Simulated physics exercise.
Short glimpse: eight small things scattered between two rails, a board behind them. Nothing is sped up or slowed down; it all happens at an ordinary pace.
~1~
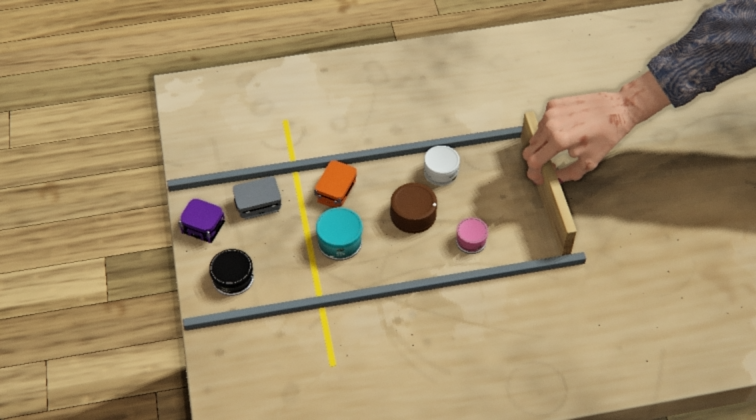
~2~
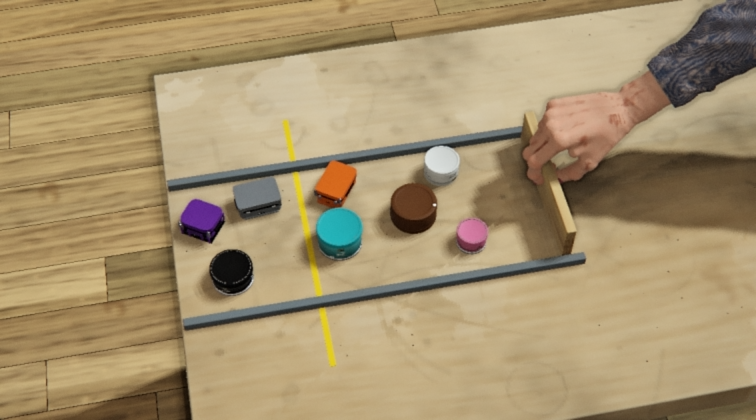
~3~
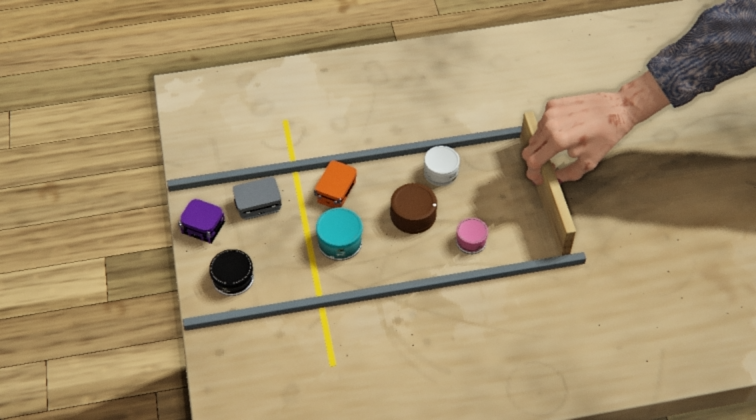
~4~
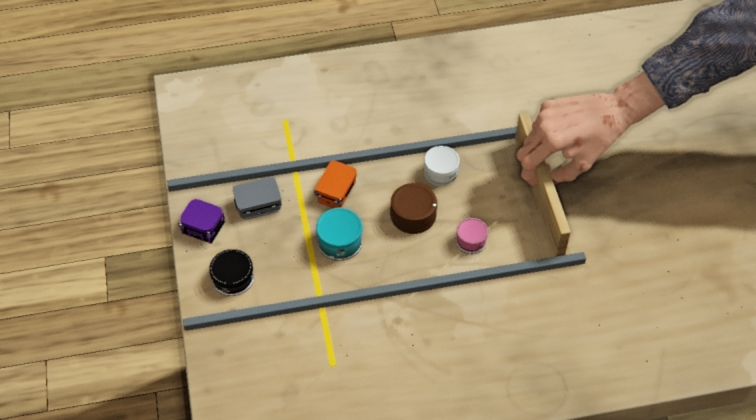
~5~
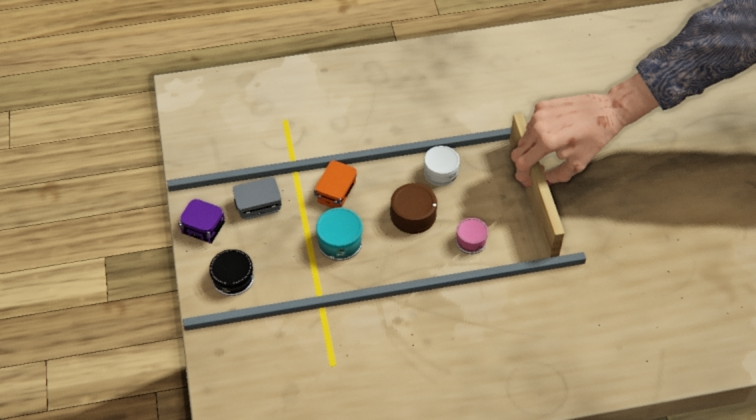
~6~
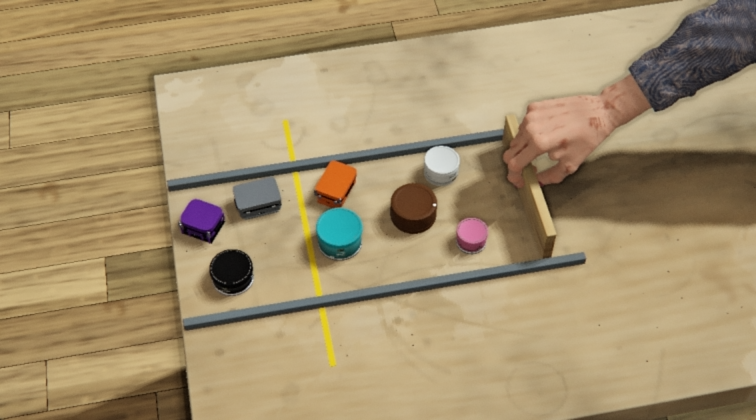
At first, a hand holds a wooden board upright at the right end of two rails, with eight small containers scattered between them and a yellow tape line crossing beneath. The hand then slides the board slightly left, toward the pink and white containers, while all the containers stay where they are.
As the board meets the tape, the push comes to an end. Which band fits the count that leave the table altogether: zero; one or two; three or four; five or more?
So the count of drops is nil, nothing goes.
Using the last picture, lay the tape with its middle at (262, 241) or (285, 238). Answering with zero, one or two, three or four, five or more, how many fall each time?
The falls would be just one or two; just one or two.
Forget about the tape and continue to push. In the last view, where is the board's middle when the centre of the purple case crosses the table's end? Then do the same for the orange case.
(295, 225) and then (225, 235), give or take.
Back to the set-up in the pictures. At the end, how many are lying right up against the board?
3.
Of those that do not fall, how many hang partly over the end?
The answer comes to 1.
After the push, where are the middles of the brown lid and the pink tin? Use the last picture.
The brown lid at (284, 227), the pink tin at (299, 264).
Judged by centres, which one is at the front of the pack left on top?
Answer: The purple case.
A little later, none off yet; purple case at rest near (202, 221); black tin at rest near (232, 273); grey case at rest near (258, 199).
When it is over, the number that fall off is zero.
